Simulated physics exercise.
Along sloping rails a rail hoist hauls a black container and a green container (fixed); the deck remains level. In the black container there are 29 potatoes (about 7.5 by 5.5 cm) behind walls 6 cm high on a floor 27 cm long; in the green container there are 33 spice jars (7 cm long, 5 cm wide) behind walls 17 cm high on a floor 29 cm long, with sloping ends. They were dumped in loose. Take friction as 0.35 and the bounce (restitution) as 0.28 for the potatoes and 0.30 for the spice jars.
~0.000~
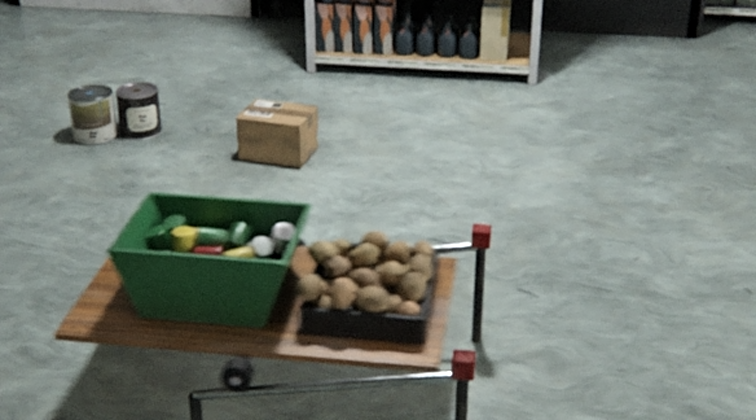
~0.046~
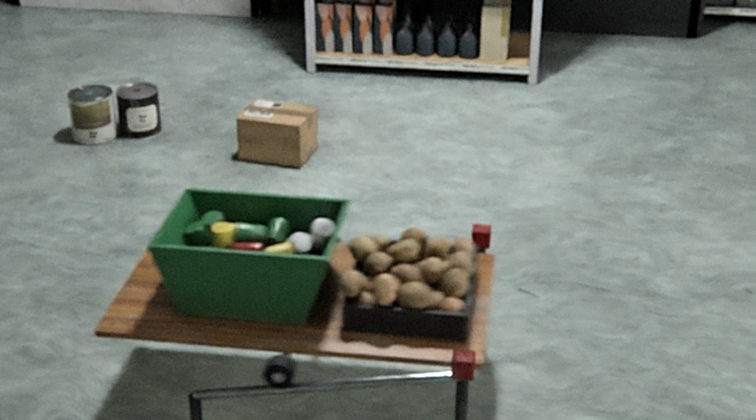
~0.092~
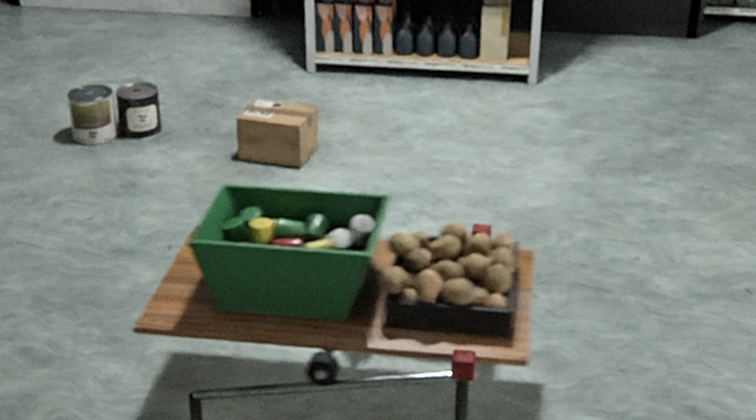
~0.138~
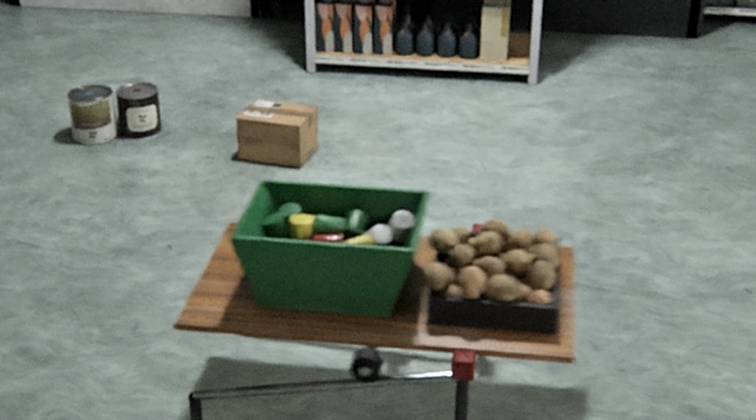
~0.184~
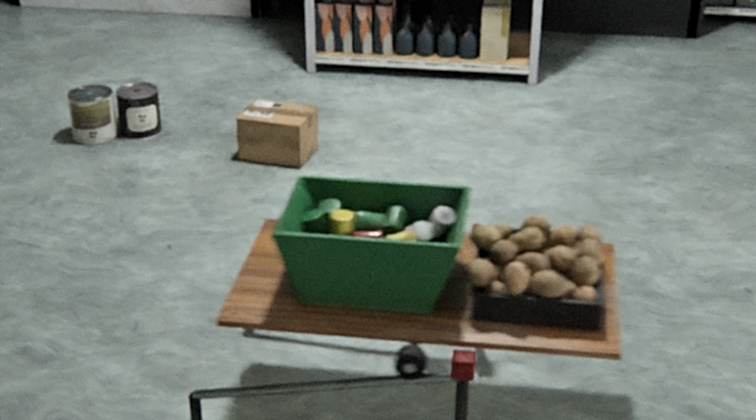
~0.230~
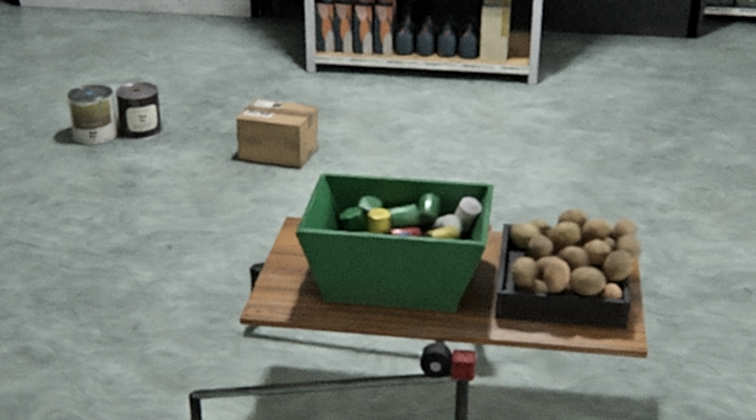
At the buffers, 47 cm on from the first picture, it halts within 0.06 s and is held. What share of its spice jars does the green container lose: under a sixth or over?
Less than a sixth of the spice jars leave the green container.
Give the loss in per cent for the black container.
Lost: Black container 50 per cent.
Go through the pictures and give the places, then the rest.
In the first picture (we follow the rim corner now nearest the camera), green container at (282, 262); black container at (419, 318); 0 cm up the rails; nothing out yet.
The second picture shows green container at (324, 258); black container at (463, 314); 10 cm up the rails.
The third picture shows green container at (367, 254); black container at (507, 310); 21 cm up the rails.
The fourth picture shows green container at (411, 250); black container at (552, 307); 31 cm up the rails.
The fifth picture shows green container at (455, 245); black container at (598, 303); 41 cm up the rails.
The sixth picture shows green container at (481, 243); black container at (624, 301); 47 cm up the rails; 1 out, the lowest potato at (628, 248).
After 0.30 s, 6 of 29 out of the black container and 0 of 33 out of the green container.
After 0.46 s, 13 of 29 out of the black container and 0 of 33 out of the green container.
After 0.68 s, 14 of 29 out of the black container and 0 of 33 out of the green container.
Outcome (at 1.23 s), 14 of 29 out of the black container and 0 of 33 out of the green container. Asked share, 0 of 33, 0 per cent.
